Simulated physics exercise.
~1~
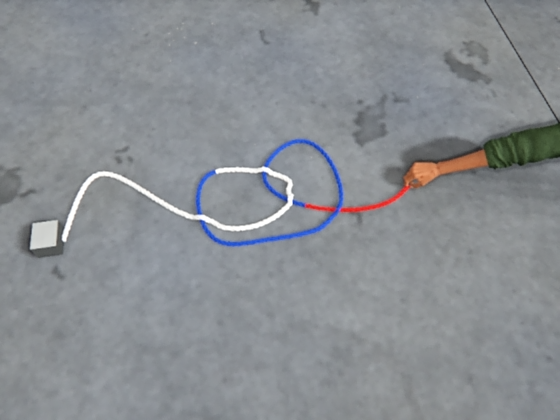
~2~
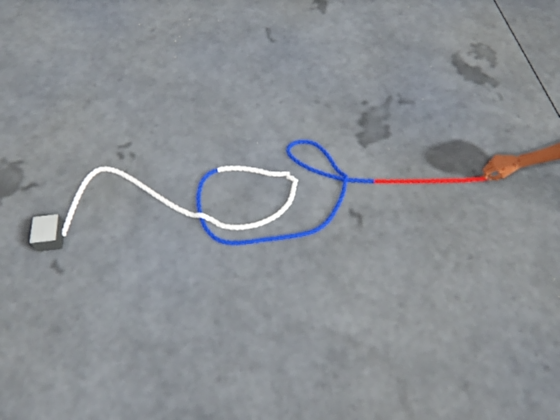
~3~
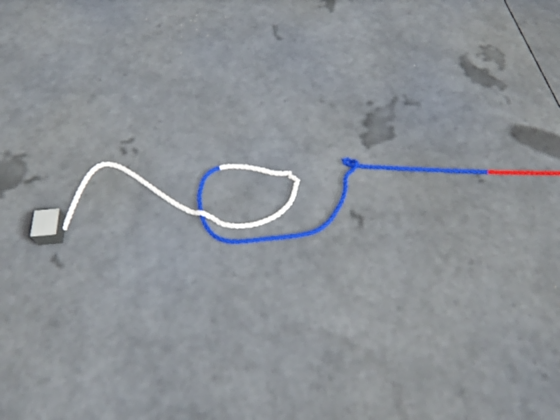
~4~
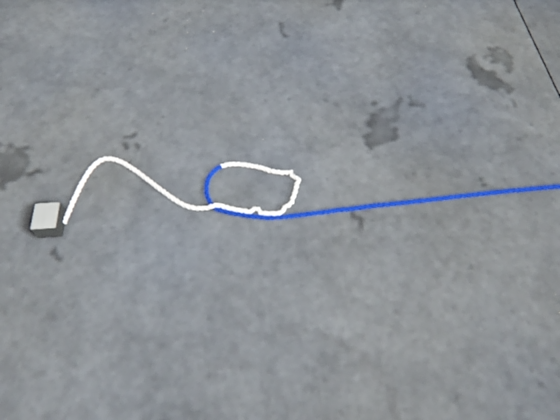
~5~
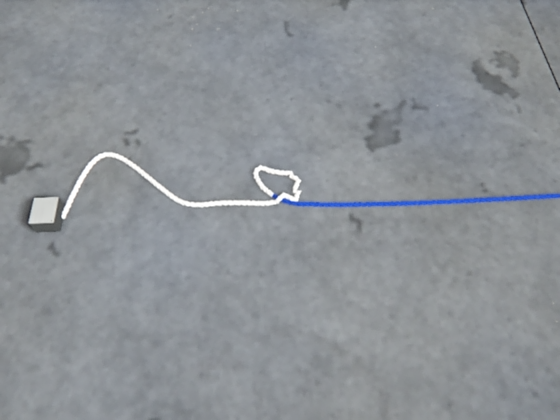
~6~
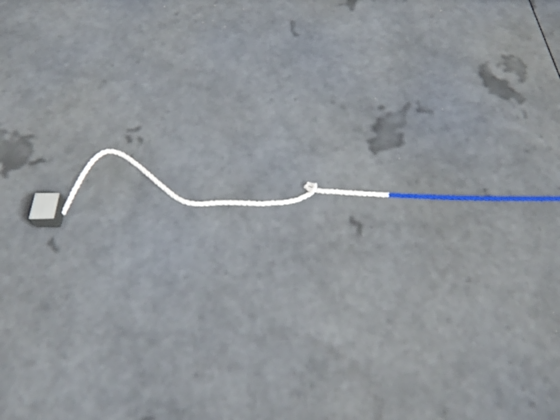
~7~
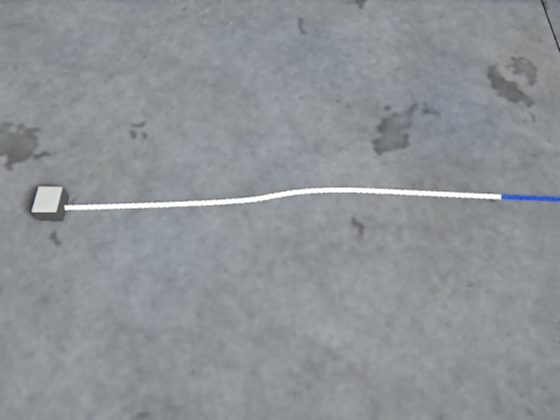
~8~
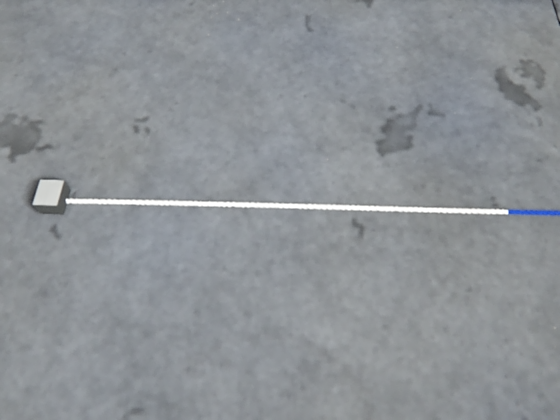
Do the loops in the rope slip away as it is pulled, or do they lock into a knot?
The loops slip away. They shrink and pull out without knotting, leaving the rope in a straight line from the block.
A hand gripped the red end of a looped red, blue and white rope and pulled it to the right across the grey floor. The loops shrank and slipped out one after another until the rope lay straight from the block.
